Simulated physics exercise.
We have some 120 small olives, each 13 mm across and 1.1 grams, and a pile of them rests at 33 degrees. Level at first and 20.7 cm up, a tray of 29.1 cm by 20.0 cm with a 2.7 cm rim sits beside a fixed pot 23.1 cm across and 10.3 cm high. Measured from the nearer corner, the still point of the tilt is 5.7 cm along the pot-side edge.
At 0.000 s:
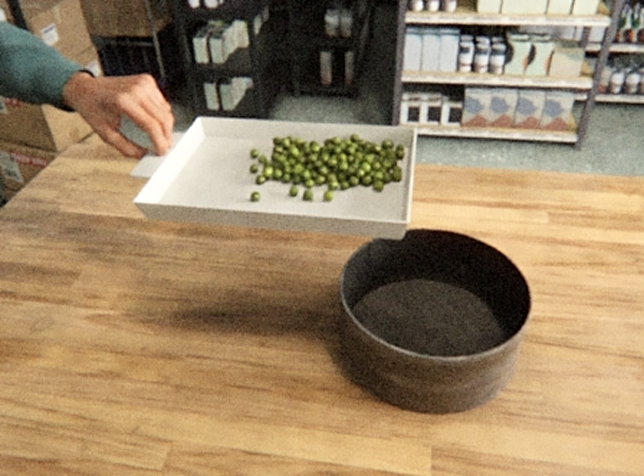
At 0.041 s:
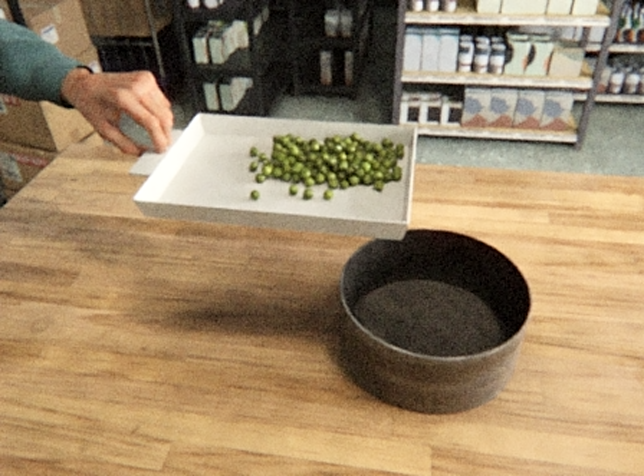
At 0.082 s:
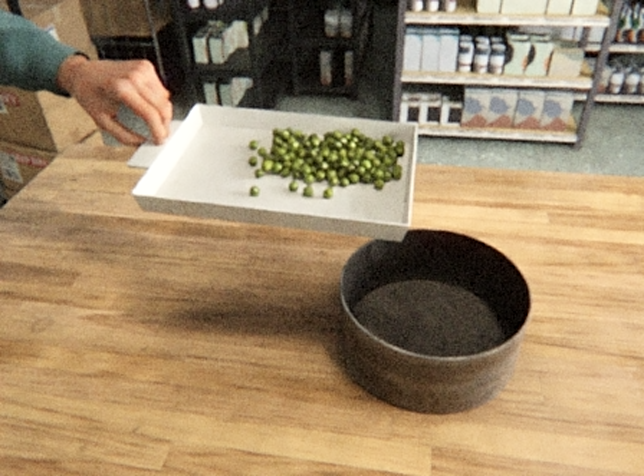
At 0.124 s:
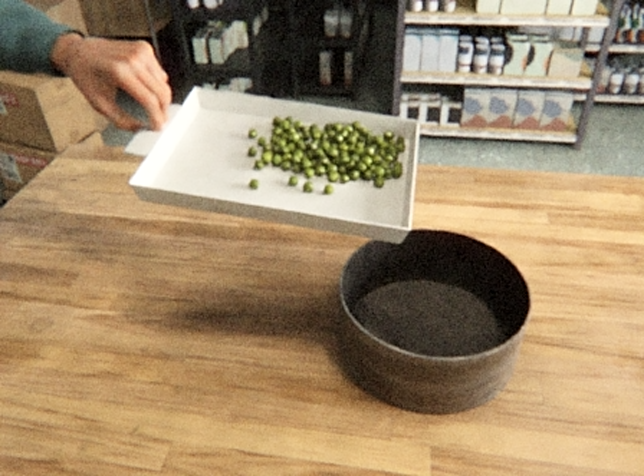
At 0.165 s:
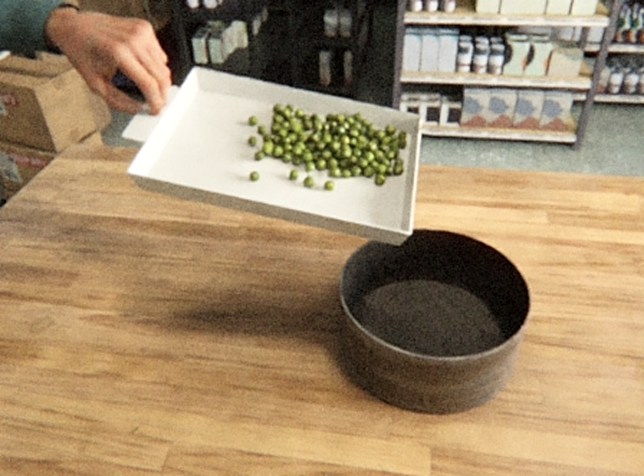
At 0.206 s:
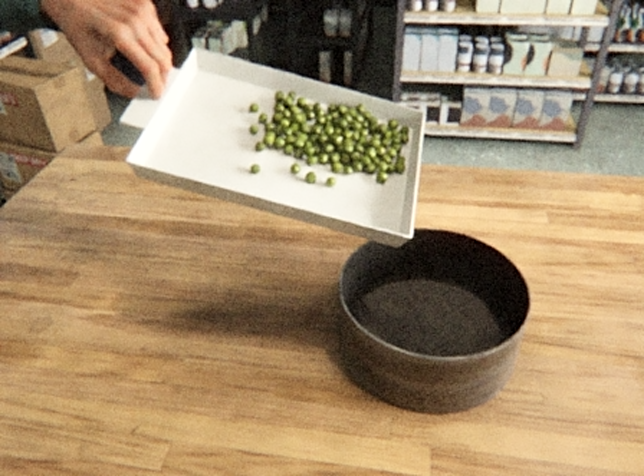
In a storeroom, a hand tilting a white tray of small round green pieces, raising its left side above a dark round pot.
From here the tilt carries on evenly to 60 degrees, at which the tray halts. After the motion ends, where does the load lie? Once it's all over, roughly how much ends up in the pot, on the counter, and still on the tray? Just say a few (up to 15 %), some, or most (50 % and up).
Pot: Some, counter: A few, tray: Most.
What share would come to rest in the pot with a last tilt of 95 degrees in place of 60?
100 percent.
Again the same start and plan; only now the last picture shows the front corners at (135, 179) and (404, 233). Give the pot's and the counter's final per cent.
Pot 20; counter 10.
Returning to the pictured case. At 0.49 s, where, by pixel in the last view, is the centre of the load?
Load centre, approx.: (382, 158) px.
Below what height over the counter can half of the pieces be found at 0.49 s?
Roughly 26 centimetres, more or less.
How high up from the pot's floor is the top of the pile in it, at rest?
Roughly 1.5 cm.
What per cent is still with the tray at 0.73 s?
Roughly 90 per cent.
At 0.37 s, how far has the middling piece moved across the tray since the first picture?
About 2 cm.
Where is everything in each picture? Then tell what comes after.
The first frame shows tray tilt 0 degrees, front corners at (141, 199) and (403, 218); middle of the pieces at (330, 165); pot at (434, 285).
The second frame shows tray tilt 1 degrees, front corners at (140, 197) and (403, 219); middle of the pieces at (330, 164).
The third frame shows tray tilt 4 degrees, front corners at (139, 191) and (404, 221), lowest corner right front; middle of the pieces at (330, 161).
The fourth frame shows tray tilt 8 degrees, front corners at (137, 181) and (404, 224), lowest corner right front; middle of the pieces at (330, 154).
The fifth frame shows tray tilt 14 degrees, front corners at (135, 169) and (405, 228), lowest corner right front; middle of the pieces at (331, 147).
The sixth frame shows tray tilt 19 degrees, front corners at (135, 158) and (406, 231), lowest corner right front; middle of the pieces at (333, 140); pot at (433, 285). The tray's pace is about 130 degrees a second.
After 0.37 s, tilt 40 degrees; the tray holds 100 %, the pot 0 %.
After 0.49 s, tilt 56 degrees; the tray holds 100 %, the pot 0 %.
After 0.73 s, tilt 60 degrees; the tray holds 90 %, the pot 5 %.
By 1.7 s all is still; pot 25 %, counter 0 %, tray 75 %.
